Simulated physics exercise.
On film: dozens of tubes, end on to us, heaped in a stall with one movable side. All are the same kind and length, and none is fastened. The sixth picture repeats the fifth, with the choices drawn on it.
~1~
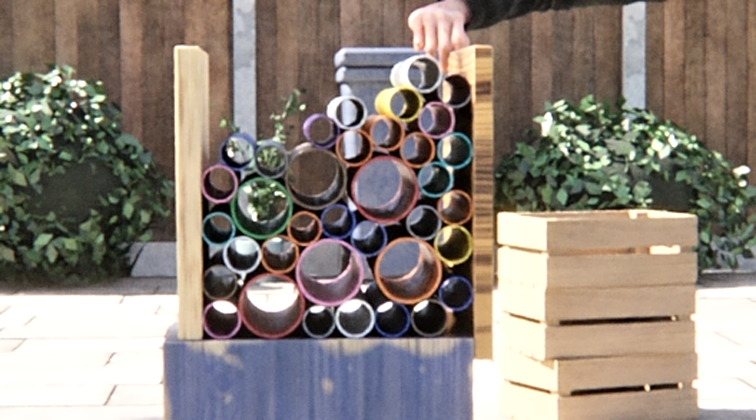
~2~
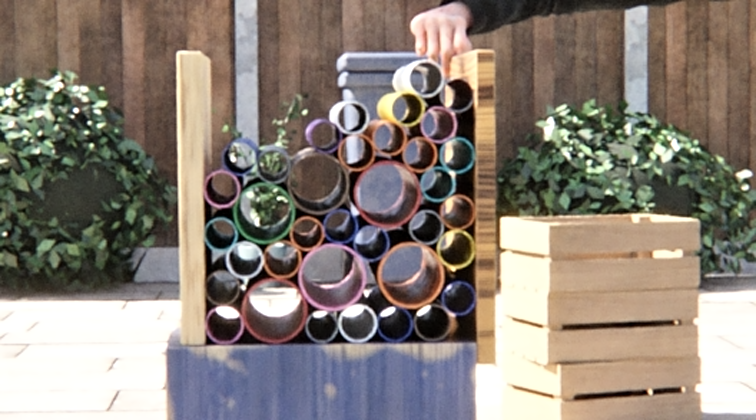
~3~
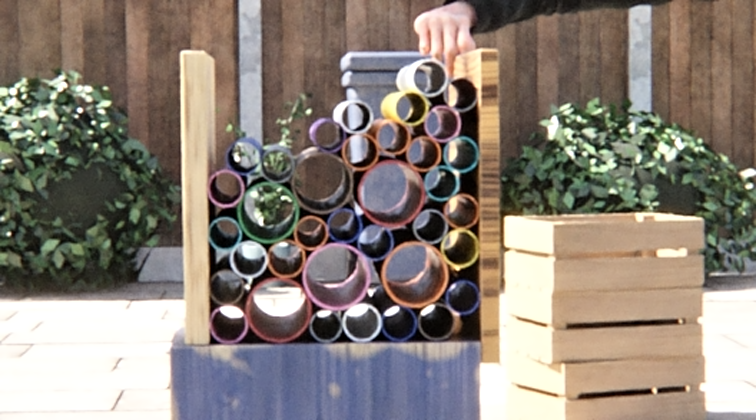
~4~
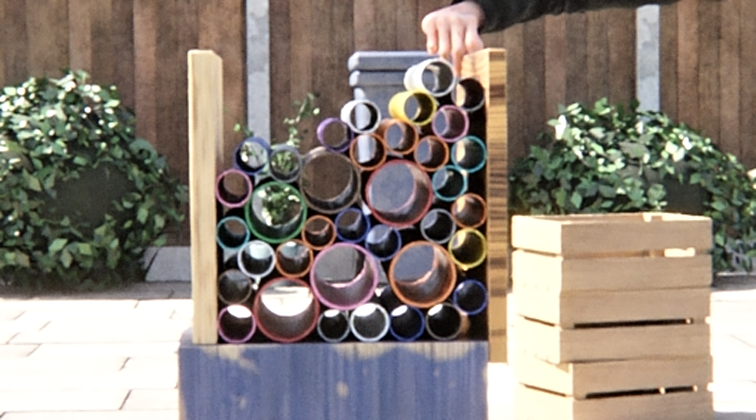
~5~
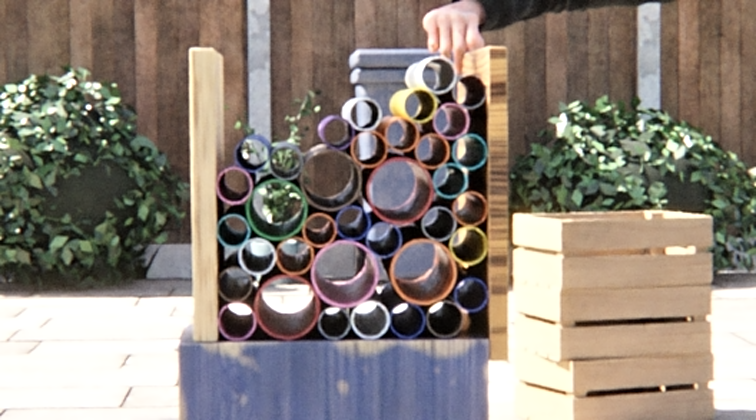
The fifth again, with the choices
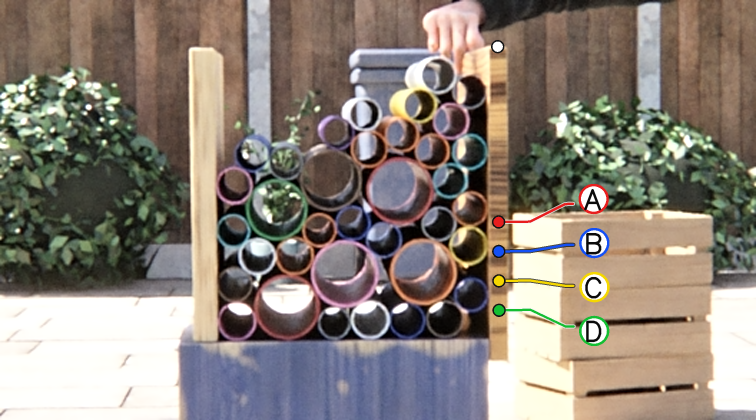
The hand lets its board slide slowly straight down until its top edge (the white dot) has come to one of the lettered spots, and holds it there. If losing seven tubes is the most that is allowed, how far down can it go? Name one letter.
Stop at A.
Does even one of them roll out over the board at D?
Yes.
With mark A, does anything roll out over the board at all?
Yes, at A.
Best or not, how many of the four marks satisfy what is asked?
The number is one.
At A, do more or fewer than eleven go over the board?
Fewer than eleven.
On the marked copy, A at (499, 222); B at (499, 252); C at (499, 281); D at (499, 310); the white dot at (498, 47).
Following A. Soon after the start, top of the board (487, 125).
Later, top of the board (488, 213).
In the end, top of the board (488, 222), five out over the board.
As for the rest, B more than seven out over the board; C more than seven out over the board; D more than seven out over the board.
